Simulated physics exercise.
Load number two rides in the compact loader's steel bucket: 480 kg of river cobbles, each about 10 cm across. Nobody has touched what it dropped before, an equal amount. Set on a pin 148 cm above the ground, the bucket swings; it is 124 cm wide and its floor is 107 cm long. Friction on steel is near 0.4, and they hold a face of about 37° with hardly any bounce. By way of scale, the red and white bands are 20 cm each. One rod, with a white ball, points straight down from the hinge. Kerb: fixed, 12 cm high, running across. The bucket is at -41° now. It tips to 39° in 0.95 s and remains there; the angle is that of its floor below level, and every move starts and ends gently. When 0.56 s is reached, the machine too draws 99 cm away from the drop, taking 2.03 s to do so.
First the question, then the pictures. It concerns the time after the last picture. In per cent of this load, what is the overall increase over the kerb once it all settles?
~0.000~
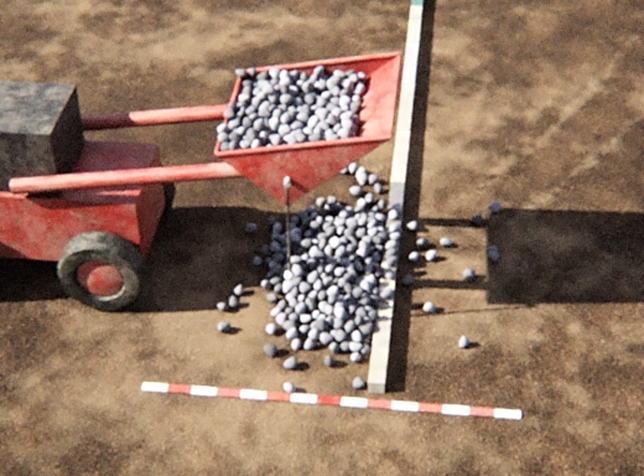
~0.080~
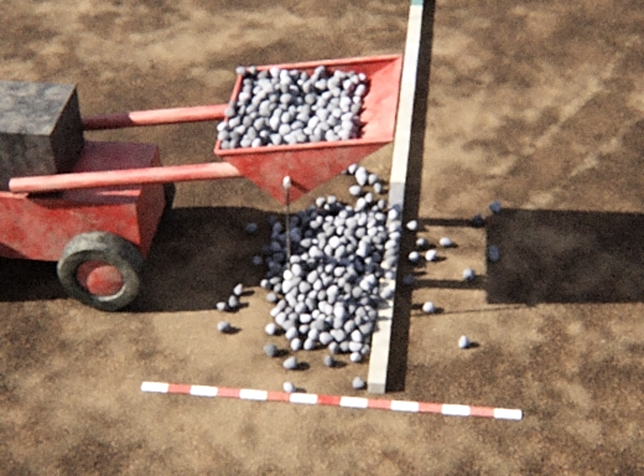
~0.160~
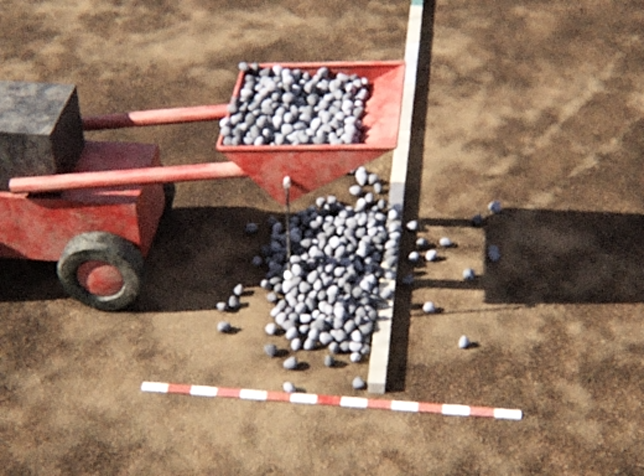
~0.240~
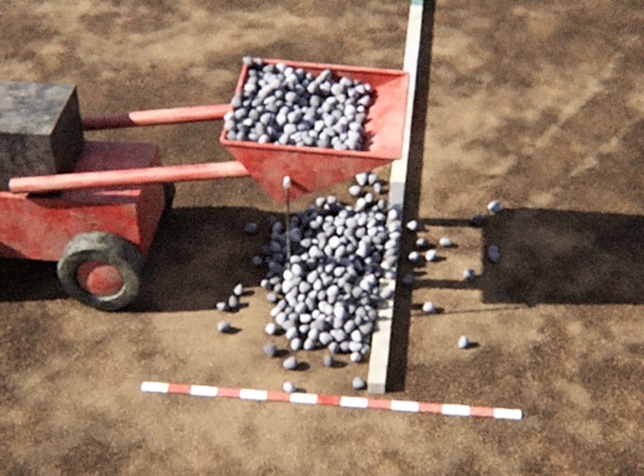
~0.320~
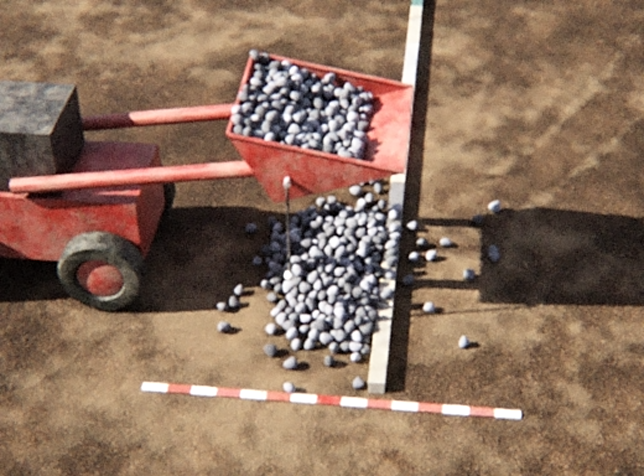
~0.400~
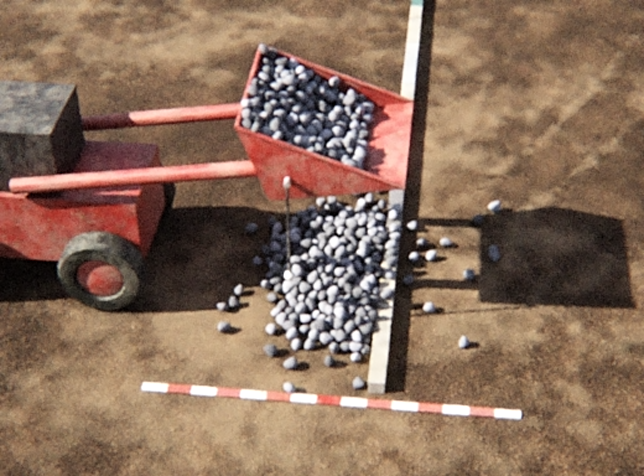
61 out of 100, about.
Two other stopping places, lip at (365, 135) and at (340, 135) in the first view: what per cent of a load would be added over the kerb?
40 % and 20 %.
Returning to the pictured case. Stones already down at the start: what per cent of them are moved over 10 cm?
Roughly 5 per cent of them.
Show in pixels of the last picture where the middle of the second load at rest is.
Their middle rests near (411, 272).
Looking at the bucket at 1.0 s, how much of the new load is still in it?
Roughly 75 per cent remains inside.
After 0.7 s the floor is at 26°; in per cent of one load, 100 in the bucket, 96 on this side of the kerb, 3 over the kerb; the foremost stones are at (472, 261).
After 1.0 s the floor is at 39°; in per cent of one load, 74 in the bucket, 122 on this side of the kerb, 4 over the kerb; the foremost stones are at (472, 261).
After 3.0 s the floor is at 39°; in per cent of one load, 0 in the bucket, 136 on this side of the kerb, 64 over the kerb; the foremost stones are at (600, 302).
After 5.8 s the floor is at 39°; in per cent of one load, 0 in the bucket, 136 on this side of the kerb, 64 over the kerb; the foremost stones are at (600, 302). Net gain over the kerb, 61.
